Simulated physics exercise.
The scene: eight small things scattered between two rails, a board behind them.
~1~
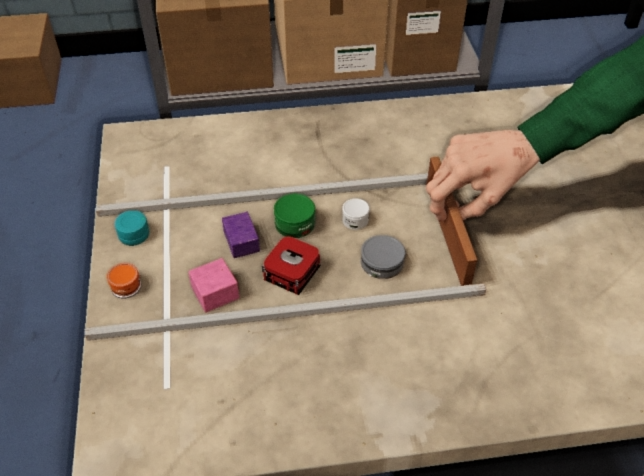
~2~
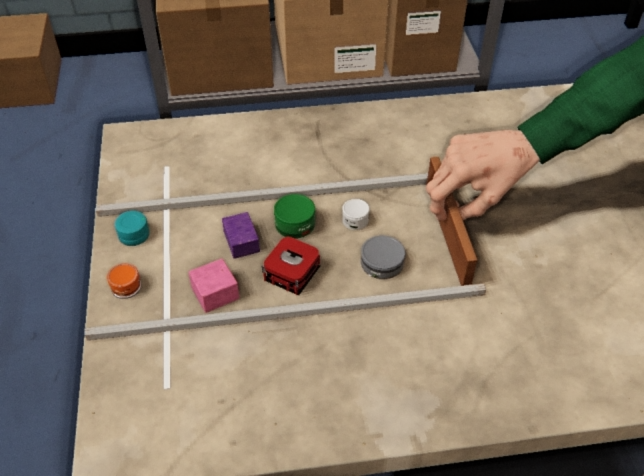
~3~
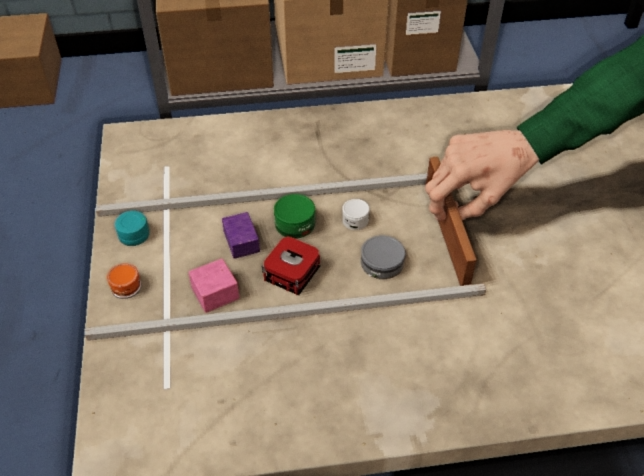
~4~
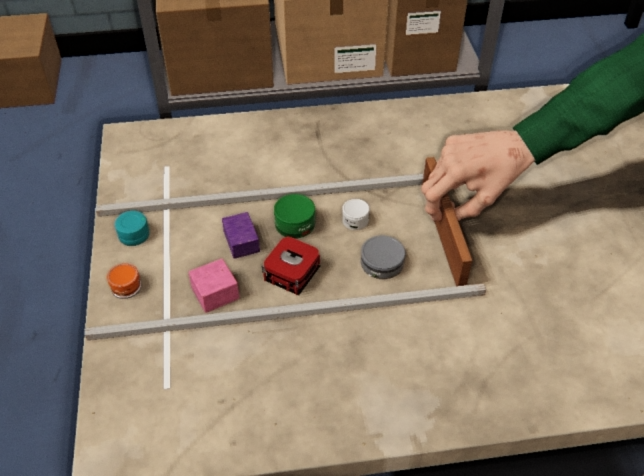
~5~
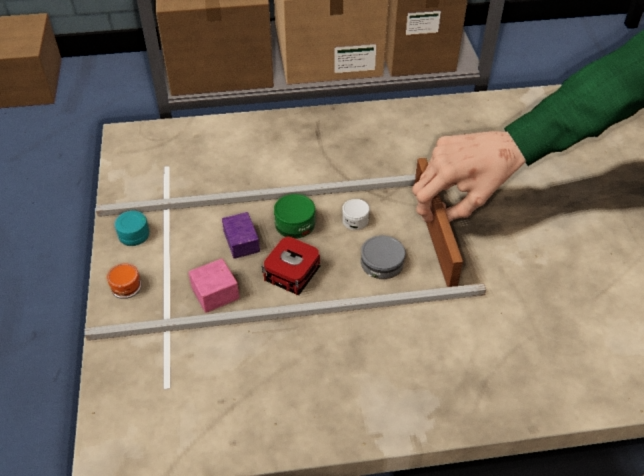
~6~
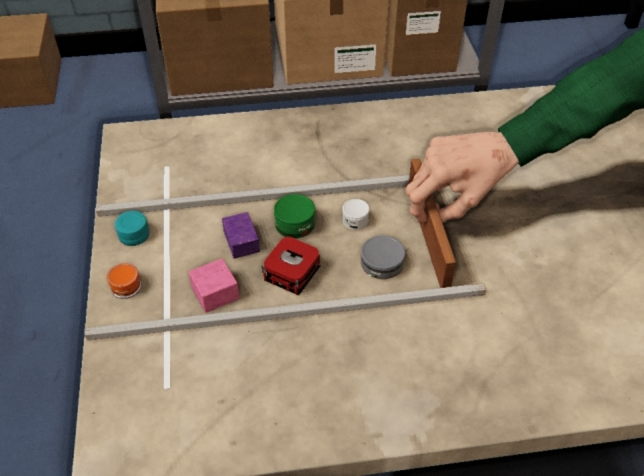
A hand in a green sleeve held a wooden board still between two rails, then slid it slightly left toward eight small colourful objects, which all stayed where they were.
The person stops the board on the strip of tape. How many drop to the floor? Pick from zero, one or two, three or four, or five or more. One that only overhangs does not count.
The number that fall off is one or two.
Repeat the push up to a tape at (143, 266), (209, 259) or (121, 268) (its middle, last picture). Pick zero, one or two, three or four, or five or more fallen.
Taking them in turn, either three or four; not one; more than four.
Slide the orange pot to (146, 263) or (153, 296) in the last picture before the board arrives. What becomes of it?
The orange pot stays on; is lost.
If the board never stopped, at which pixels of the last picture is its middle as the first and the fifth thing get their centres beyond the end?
About (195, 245), then (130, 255).
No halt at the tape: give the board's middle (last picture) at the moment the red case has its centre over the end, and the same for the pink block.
About (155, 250), and (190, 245) for the other.
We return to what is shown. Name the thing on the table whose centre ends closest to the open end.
The red case ends nearest.
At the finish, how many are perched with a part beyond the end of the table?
The number is 1.
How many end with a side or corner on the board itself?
3 of them.
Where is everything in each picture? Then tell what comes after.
In the first picture, orange pot (124, 281); turquoise lid (132, 228); pink block (214, 285); board (450, 219); tape (167, 263).
In the second picture, turquoise lid (132, 228); board (450, 219).
In the third picture, pink block (214, 285); purple block (241, 235).
In the fourth picture, orange pot (124, 281); red case (292, 265).
In the fifth picture, turquoise lid (132, 228); green tub (295, 216).
In the sixth picture, orange pot (124, 281); turquoise lid (132, 228); pink block (214, 285); board (430, 221); tape (167, 263).
Soon after, none off yet; orange pot at rest near (124, 281); turquoise lid at rest near (132, 228); pink block at rest near (214, 285).
In the end, the number that fall off is one or two; gone, pink block and orange pot.
